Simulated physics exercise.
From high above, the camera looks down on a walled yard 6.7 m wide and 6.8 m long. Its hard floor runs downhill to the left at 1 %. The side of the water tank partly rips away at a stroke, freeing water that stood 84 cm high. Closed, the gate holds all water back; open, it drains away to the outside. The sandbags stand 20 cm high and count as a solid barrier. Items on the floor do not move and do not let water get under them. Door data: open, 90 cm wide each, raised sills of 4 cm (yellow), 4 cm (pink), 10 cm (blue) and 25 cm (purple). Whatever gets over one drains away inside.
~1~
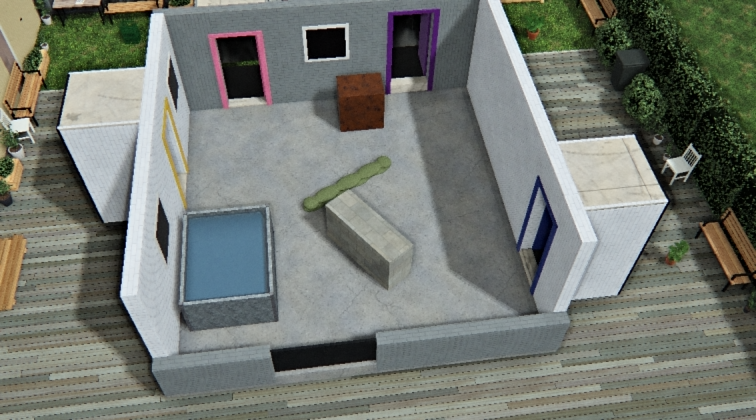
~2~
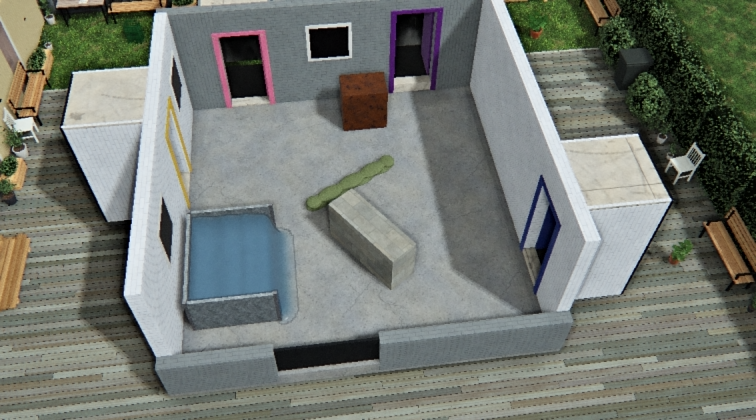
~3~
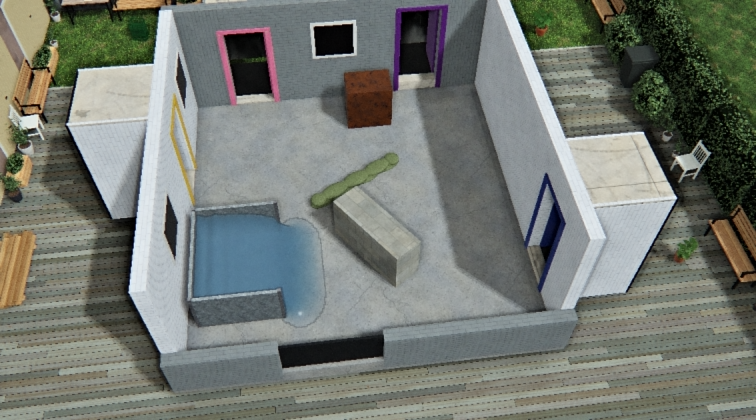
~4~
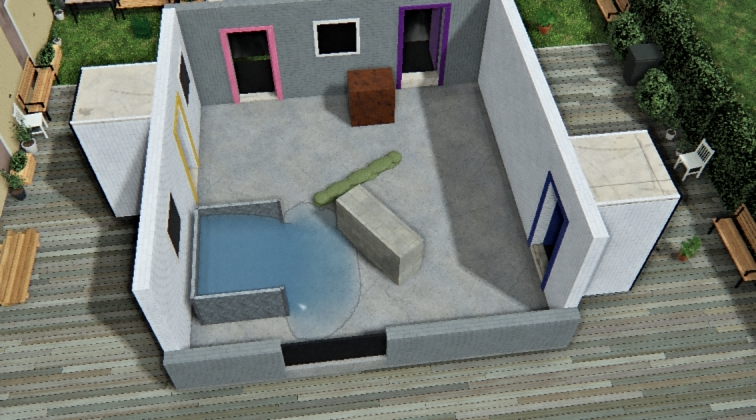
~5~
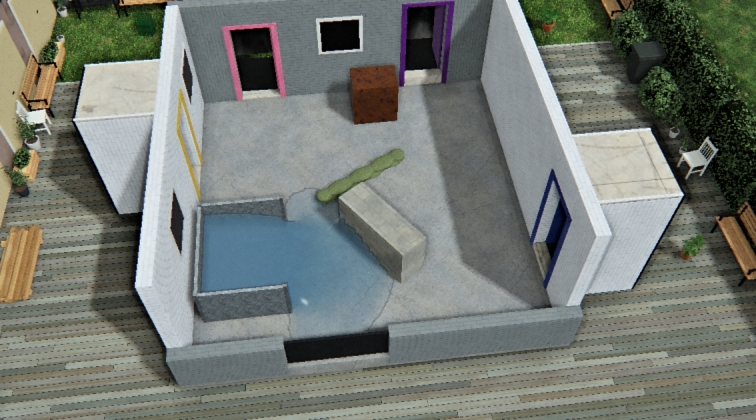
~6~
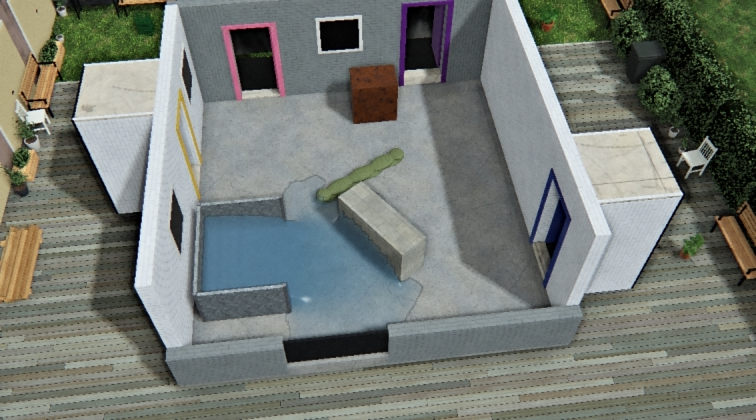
A walled yard with a grey floor, seen from high above, sits amid wooden decking, benches and greenery. A grey-walled tank of blue water stands at left, a pale block and green sandbags near the centre, a rusty-brown box behind, and pink, purple, yellow and blue doorways around. The tank's right side opens and water spreads rightward across the floor, reaching the block and sandbags, while the view shifts slightly.
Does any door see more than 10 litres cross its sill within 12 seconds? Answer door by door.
Taking each door, the yellow door does; the pink door does; the blue door does; the purple door does not.
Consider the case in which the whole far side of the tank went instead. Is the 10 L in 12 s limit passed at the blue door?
Then the blue door ends up within bounds.
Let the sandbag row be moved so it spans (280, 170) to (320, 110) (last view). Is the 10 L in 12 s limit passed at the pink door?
Pink: Within it.
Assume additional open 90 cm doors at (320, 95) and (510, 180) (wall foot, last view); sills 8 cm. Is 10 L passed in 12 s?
Per doorway, in order: Insufficient / sufficient.
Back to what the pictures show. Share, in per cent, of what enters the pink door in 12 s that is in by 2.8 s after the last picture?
About 0%.
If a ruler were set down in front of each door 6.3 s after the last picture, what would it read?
Depths in centimetres - yellow: 2, pink: 8, blue: 6, purple: 13.
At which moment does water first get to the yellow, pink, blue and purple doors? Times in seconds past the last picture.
Yellow = 2.8 s, pink = 3.2 s, blue = 1.3 s, purple = 3.2 s.
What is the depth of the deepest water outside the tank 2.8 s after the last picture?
It gets to some 26 cm.
Then, 0.7 s after the last picture water covers 25 % of the floor and is deepest (50 cm) near (423, 340); yellow door not reached, pink door not reached, blue door not reached, purple door not reached.
Then, 1.5 s after the last picture water covers 40 % of the floor and is deepest (42 cm) near (549, 325); yellow door not reached, pink door not reached, blue door 14 cm at the sill, 0 L in, purple door not reached.
Then, 2.8 s after the last picture water covers 65 % of the floor and is deepest (26 cm) near (193, 329); yellow door 1 cm at the sill, 0 L in, pink door not reached, blue door 19 cm at the sill, 49 L in, purple door not reached.
Then, 6.3 s after the last picture water covers 90 % of the floor and is deepest (15 cm) near (397, 104); yellow door 2 cm at the sill, 2 L in, pink door 8 cm at the sill, 2 L in, blue door 6 cm at the sill, 75 L in, purple door 13 cm at the sill, 0 L in.
Then, 11.3 s after the last picture water covers 95 % of the floor and is deepest (13 cm) near (197, 264); yellow door 10 cm at the sill, 36 L in, pink door 7 cm at the sill, 21 L in, blue door 2 cm at the sill, 75 L in, purple door 6 cm at the sill, 0 L in.
